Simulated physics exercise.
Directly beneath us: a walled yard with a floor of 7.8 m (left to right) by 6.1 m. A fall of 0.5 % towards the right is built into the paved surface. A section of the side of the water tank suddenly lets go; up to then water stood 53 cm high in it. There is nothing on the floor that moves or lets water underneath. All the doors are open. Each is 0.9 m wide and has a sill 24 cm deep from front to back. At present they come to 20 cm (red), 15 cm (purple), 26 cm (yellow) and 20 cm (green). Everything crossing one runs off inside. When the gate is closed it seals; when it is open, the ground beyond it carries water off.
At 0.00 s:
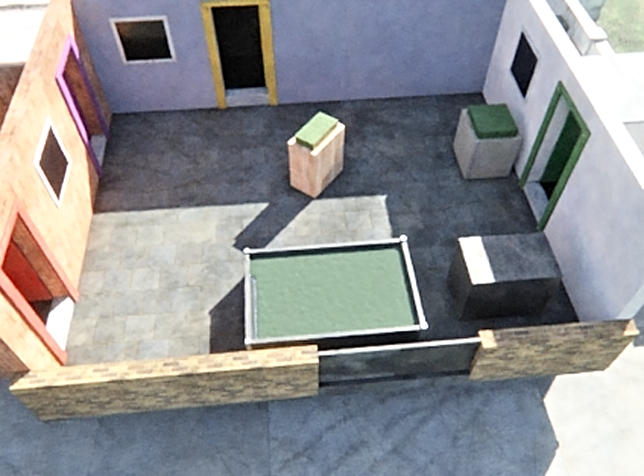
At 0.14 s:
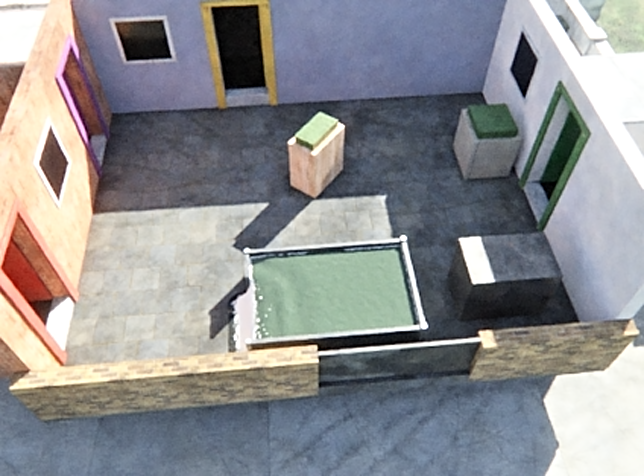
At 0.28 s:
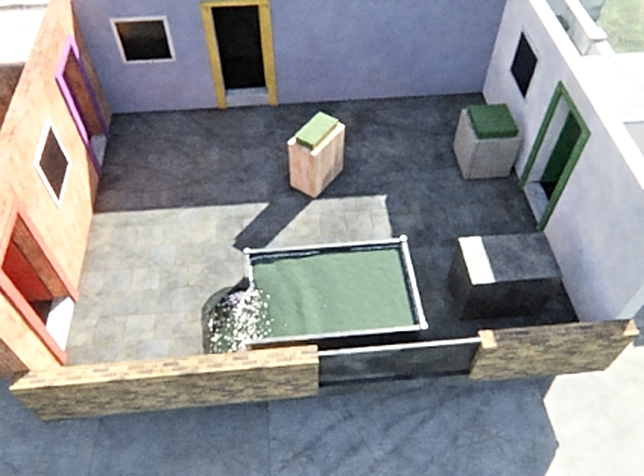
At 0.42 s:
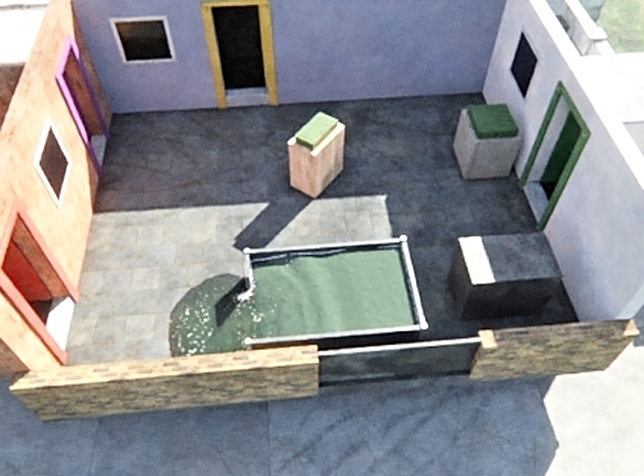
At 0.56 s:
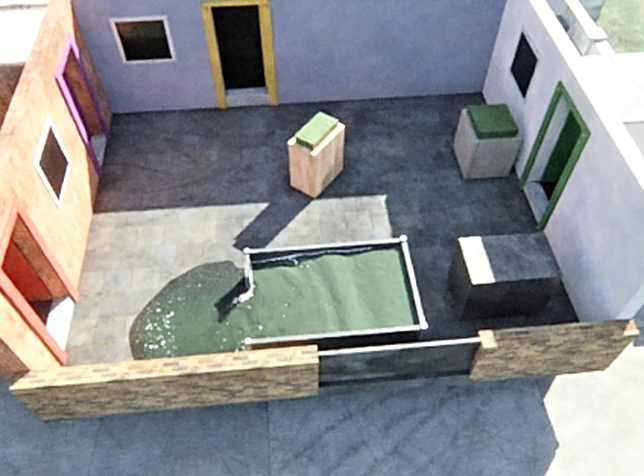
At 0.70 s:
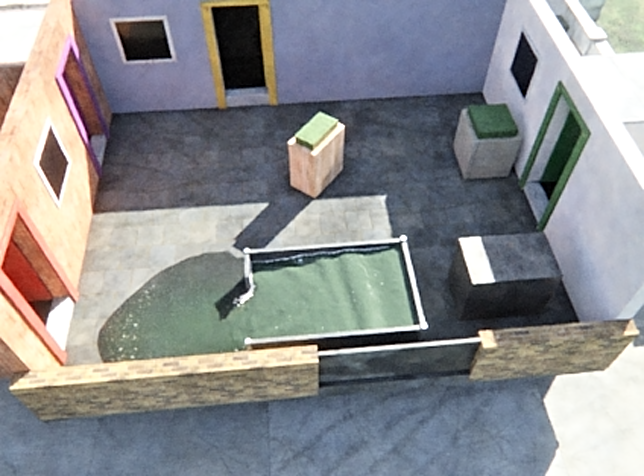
Green water pours from the left side of a white-rimmed rectangular tank, first as a pale, frothy burst, then as a dark, rounded sheet widening leftward across the grey paving. The unmoving camera looks steeply down into a walled yard with orange, lavender and white walls and a low brick front. Two green-topped blocks, a dark box, and red, purple, yellow and green doorways stay still around it.
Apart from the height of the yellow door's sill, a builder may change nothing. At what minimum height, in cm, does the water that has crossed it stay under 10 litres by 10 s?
From about 6.5 cm.
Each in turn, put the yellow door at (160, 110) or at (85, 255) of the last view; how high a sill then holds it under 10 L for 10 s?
First place around 14.0 cm, second around 11.5 cm.
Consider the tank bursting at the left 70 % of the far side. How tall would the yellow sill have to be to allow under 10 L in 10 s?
Some 13.5 cm.
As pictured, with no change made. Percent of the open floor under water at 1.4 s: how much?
The wet part is about 15 per cent.
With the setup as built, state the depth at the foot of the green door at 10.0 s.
It works out to about 2.0 centimetres deep.
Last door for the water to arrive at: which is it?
I'd say the green door.
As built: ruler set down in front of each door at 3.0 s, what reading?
Door by door in centimetres - red 27, purple 3, yellow 0, green 0.
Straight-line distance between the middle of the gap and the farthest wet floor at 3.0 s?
5.2 m.
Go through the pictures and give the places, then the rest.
The first picture shows still water, 53 cm deep, in the water tank at (331, 290); the yellow door at (243, 65) is dry.
In the second picture, the gap is at (253, 323), the front 0.3 m out at (232, 311); the back of the water tank holds 53 cm.
In the third picture, water pours out at (253, 323) and has run 0.7 m, to (208, 347); about 9 cm deep outside, 53 cm at the back.
In the fourth picture, the gap is at (253, 324), the front 1.2 m out at (176, 346); the back of the water tank holds 53 cm.
In the fifth picture, the front is at (136, 339), 1.8 m from the gap at (253, 323); 2.8 m2 of floor is wet, 53 cm left at the back.
In the sixth picture, water pours out at (253, 323) and has run 2.2 m, to (103, 342); about 5 cm deep outside, 53 cm at the back; 4.3 m in a straight line remain to the yellow door at (243, 65).
After 1.4 s water covers 15 % of the floor, deepest (40 cm) near (56, 394); it has not reached the yellow door.
After 3.0 s water covers 25 % of the floor, deepest (29 cm) near (59, 382); it has not reached the yellow door.
After 10.0 s water covers 75 % of the floor, deepest (12 cm) near (481, 137); 7 cm at the yellow door, 0 litres in over its 26 cm sill.
At the yellow door as built, the water arrived by 4.6 s and peaked near 10 cm at 5.0 s.
With a sill of 6 cm, 15 litres would have come in within the 10 s; with 8.5 cm, 2 litres. So under 10 litres takes about 6.5 cm.
